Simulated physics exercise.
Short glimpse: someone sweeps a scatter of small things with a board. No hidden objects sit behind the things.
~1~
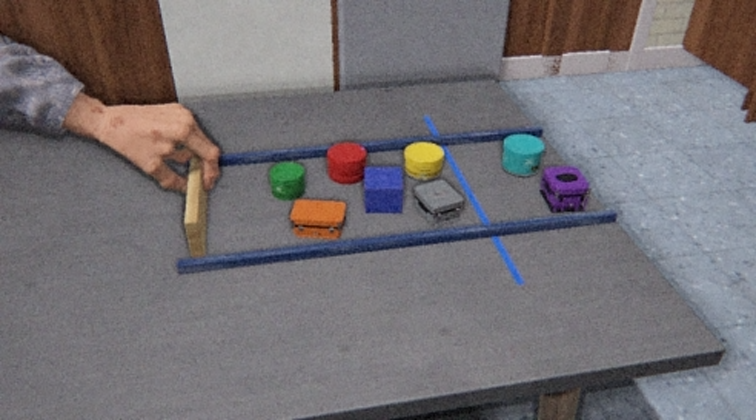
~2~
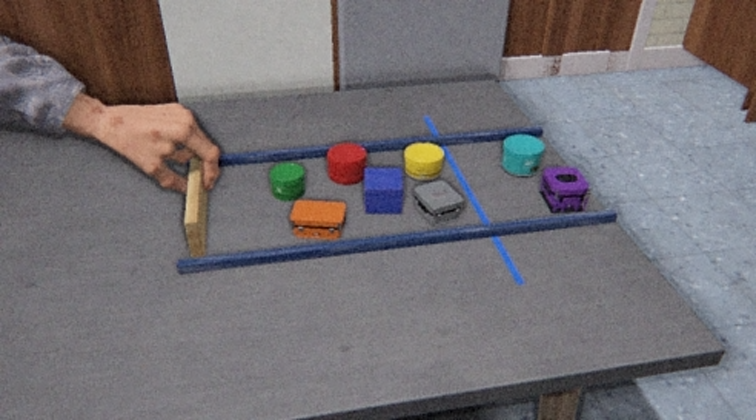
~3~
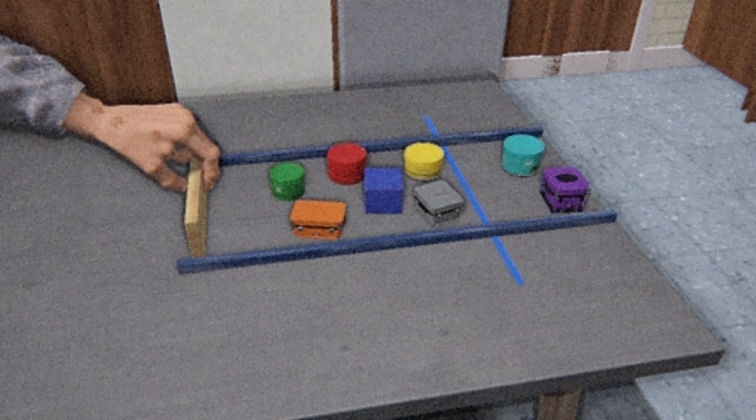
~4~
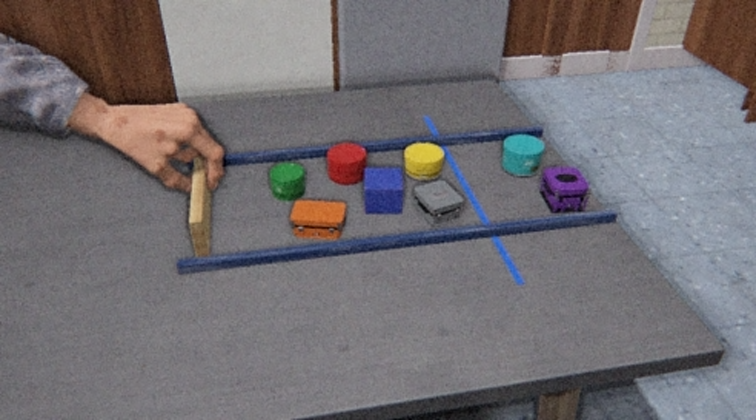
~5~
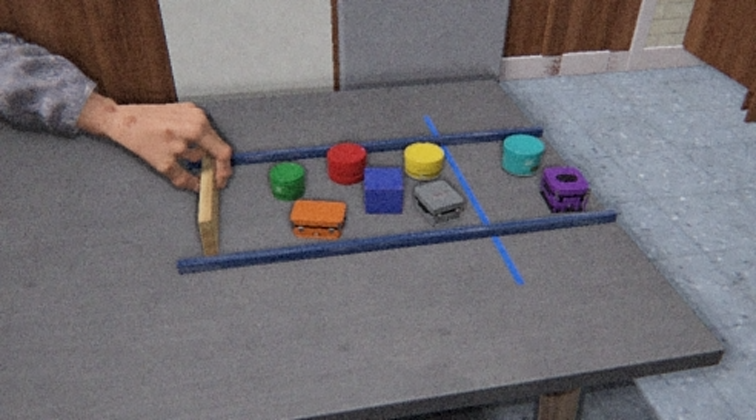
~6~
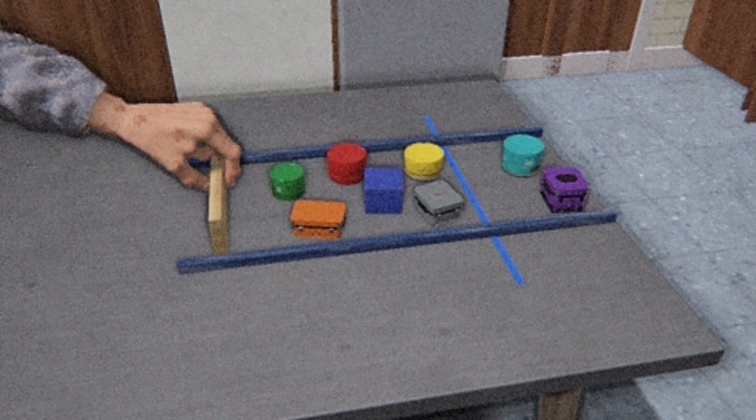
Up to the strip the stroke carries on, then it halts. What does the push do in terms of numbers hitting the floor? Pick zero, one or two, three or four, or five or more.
It sends zero to the floor.
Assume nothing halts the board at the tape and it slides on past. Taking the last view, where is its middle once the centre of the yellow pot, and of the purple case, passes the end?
The middle would be close to (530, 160) and then close to (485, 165).
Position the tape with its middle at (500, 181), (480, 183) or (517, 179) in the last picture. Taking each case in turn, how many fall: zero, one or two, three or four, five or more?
So in that order I'd say either one or two; none at all; one to two.
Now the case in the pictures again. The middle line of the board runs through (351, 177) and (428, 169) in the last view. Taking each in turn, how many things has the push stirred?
That makes 5 at the first spot and 6 at the second.
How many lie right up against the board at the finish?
Tally at the end: 3.
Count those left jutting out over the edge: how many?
Things overhanging at the end: 0.
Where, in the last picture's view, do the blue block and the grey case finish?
The blue block comes to rest at (503, 175), and the grey case comes to rest at (547, 200).
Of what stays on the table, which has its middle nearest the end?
Result - foremost is the purple case.
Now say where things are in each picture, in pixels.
Purple case (564, 190); turquoise pot (522, 156); yellow pot (424, 162); board (198, 192); tape (464, 184), in the first frame.
Turquoise pot (522, 156); grey case (438, 205), in the second frame.
Yellow pot (424, 162); orange case (319, 221), in the third frame.
Purple case (564, 190); red lid (347, 164), in the fourth frame.
Turquoise pot (522, 156); board (210, 191), in the fifth frame.
Purple case (564, 190); turquoise pot (522, 156); yellow pot (424, 162); board (219, 190); tape (464, 184), in the sixth frame.
Soon after, none off yet; purple case at rest near (564, 190); turquoise pot at rest near (522, 156); yellow pot at rest near (424, 162).
In the end, the number that fall off is zero.
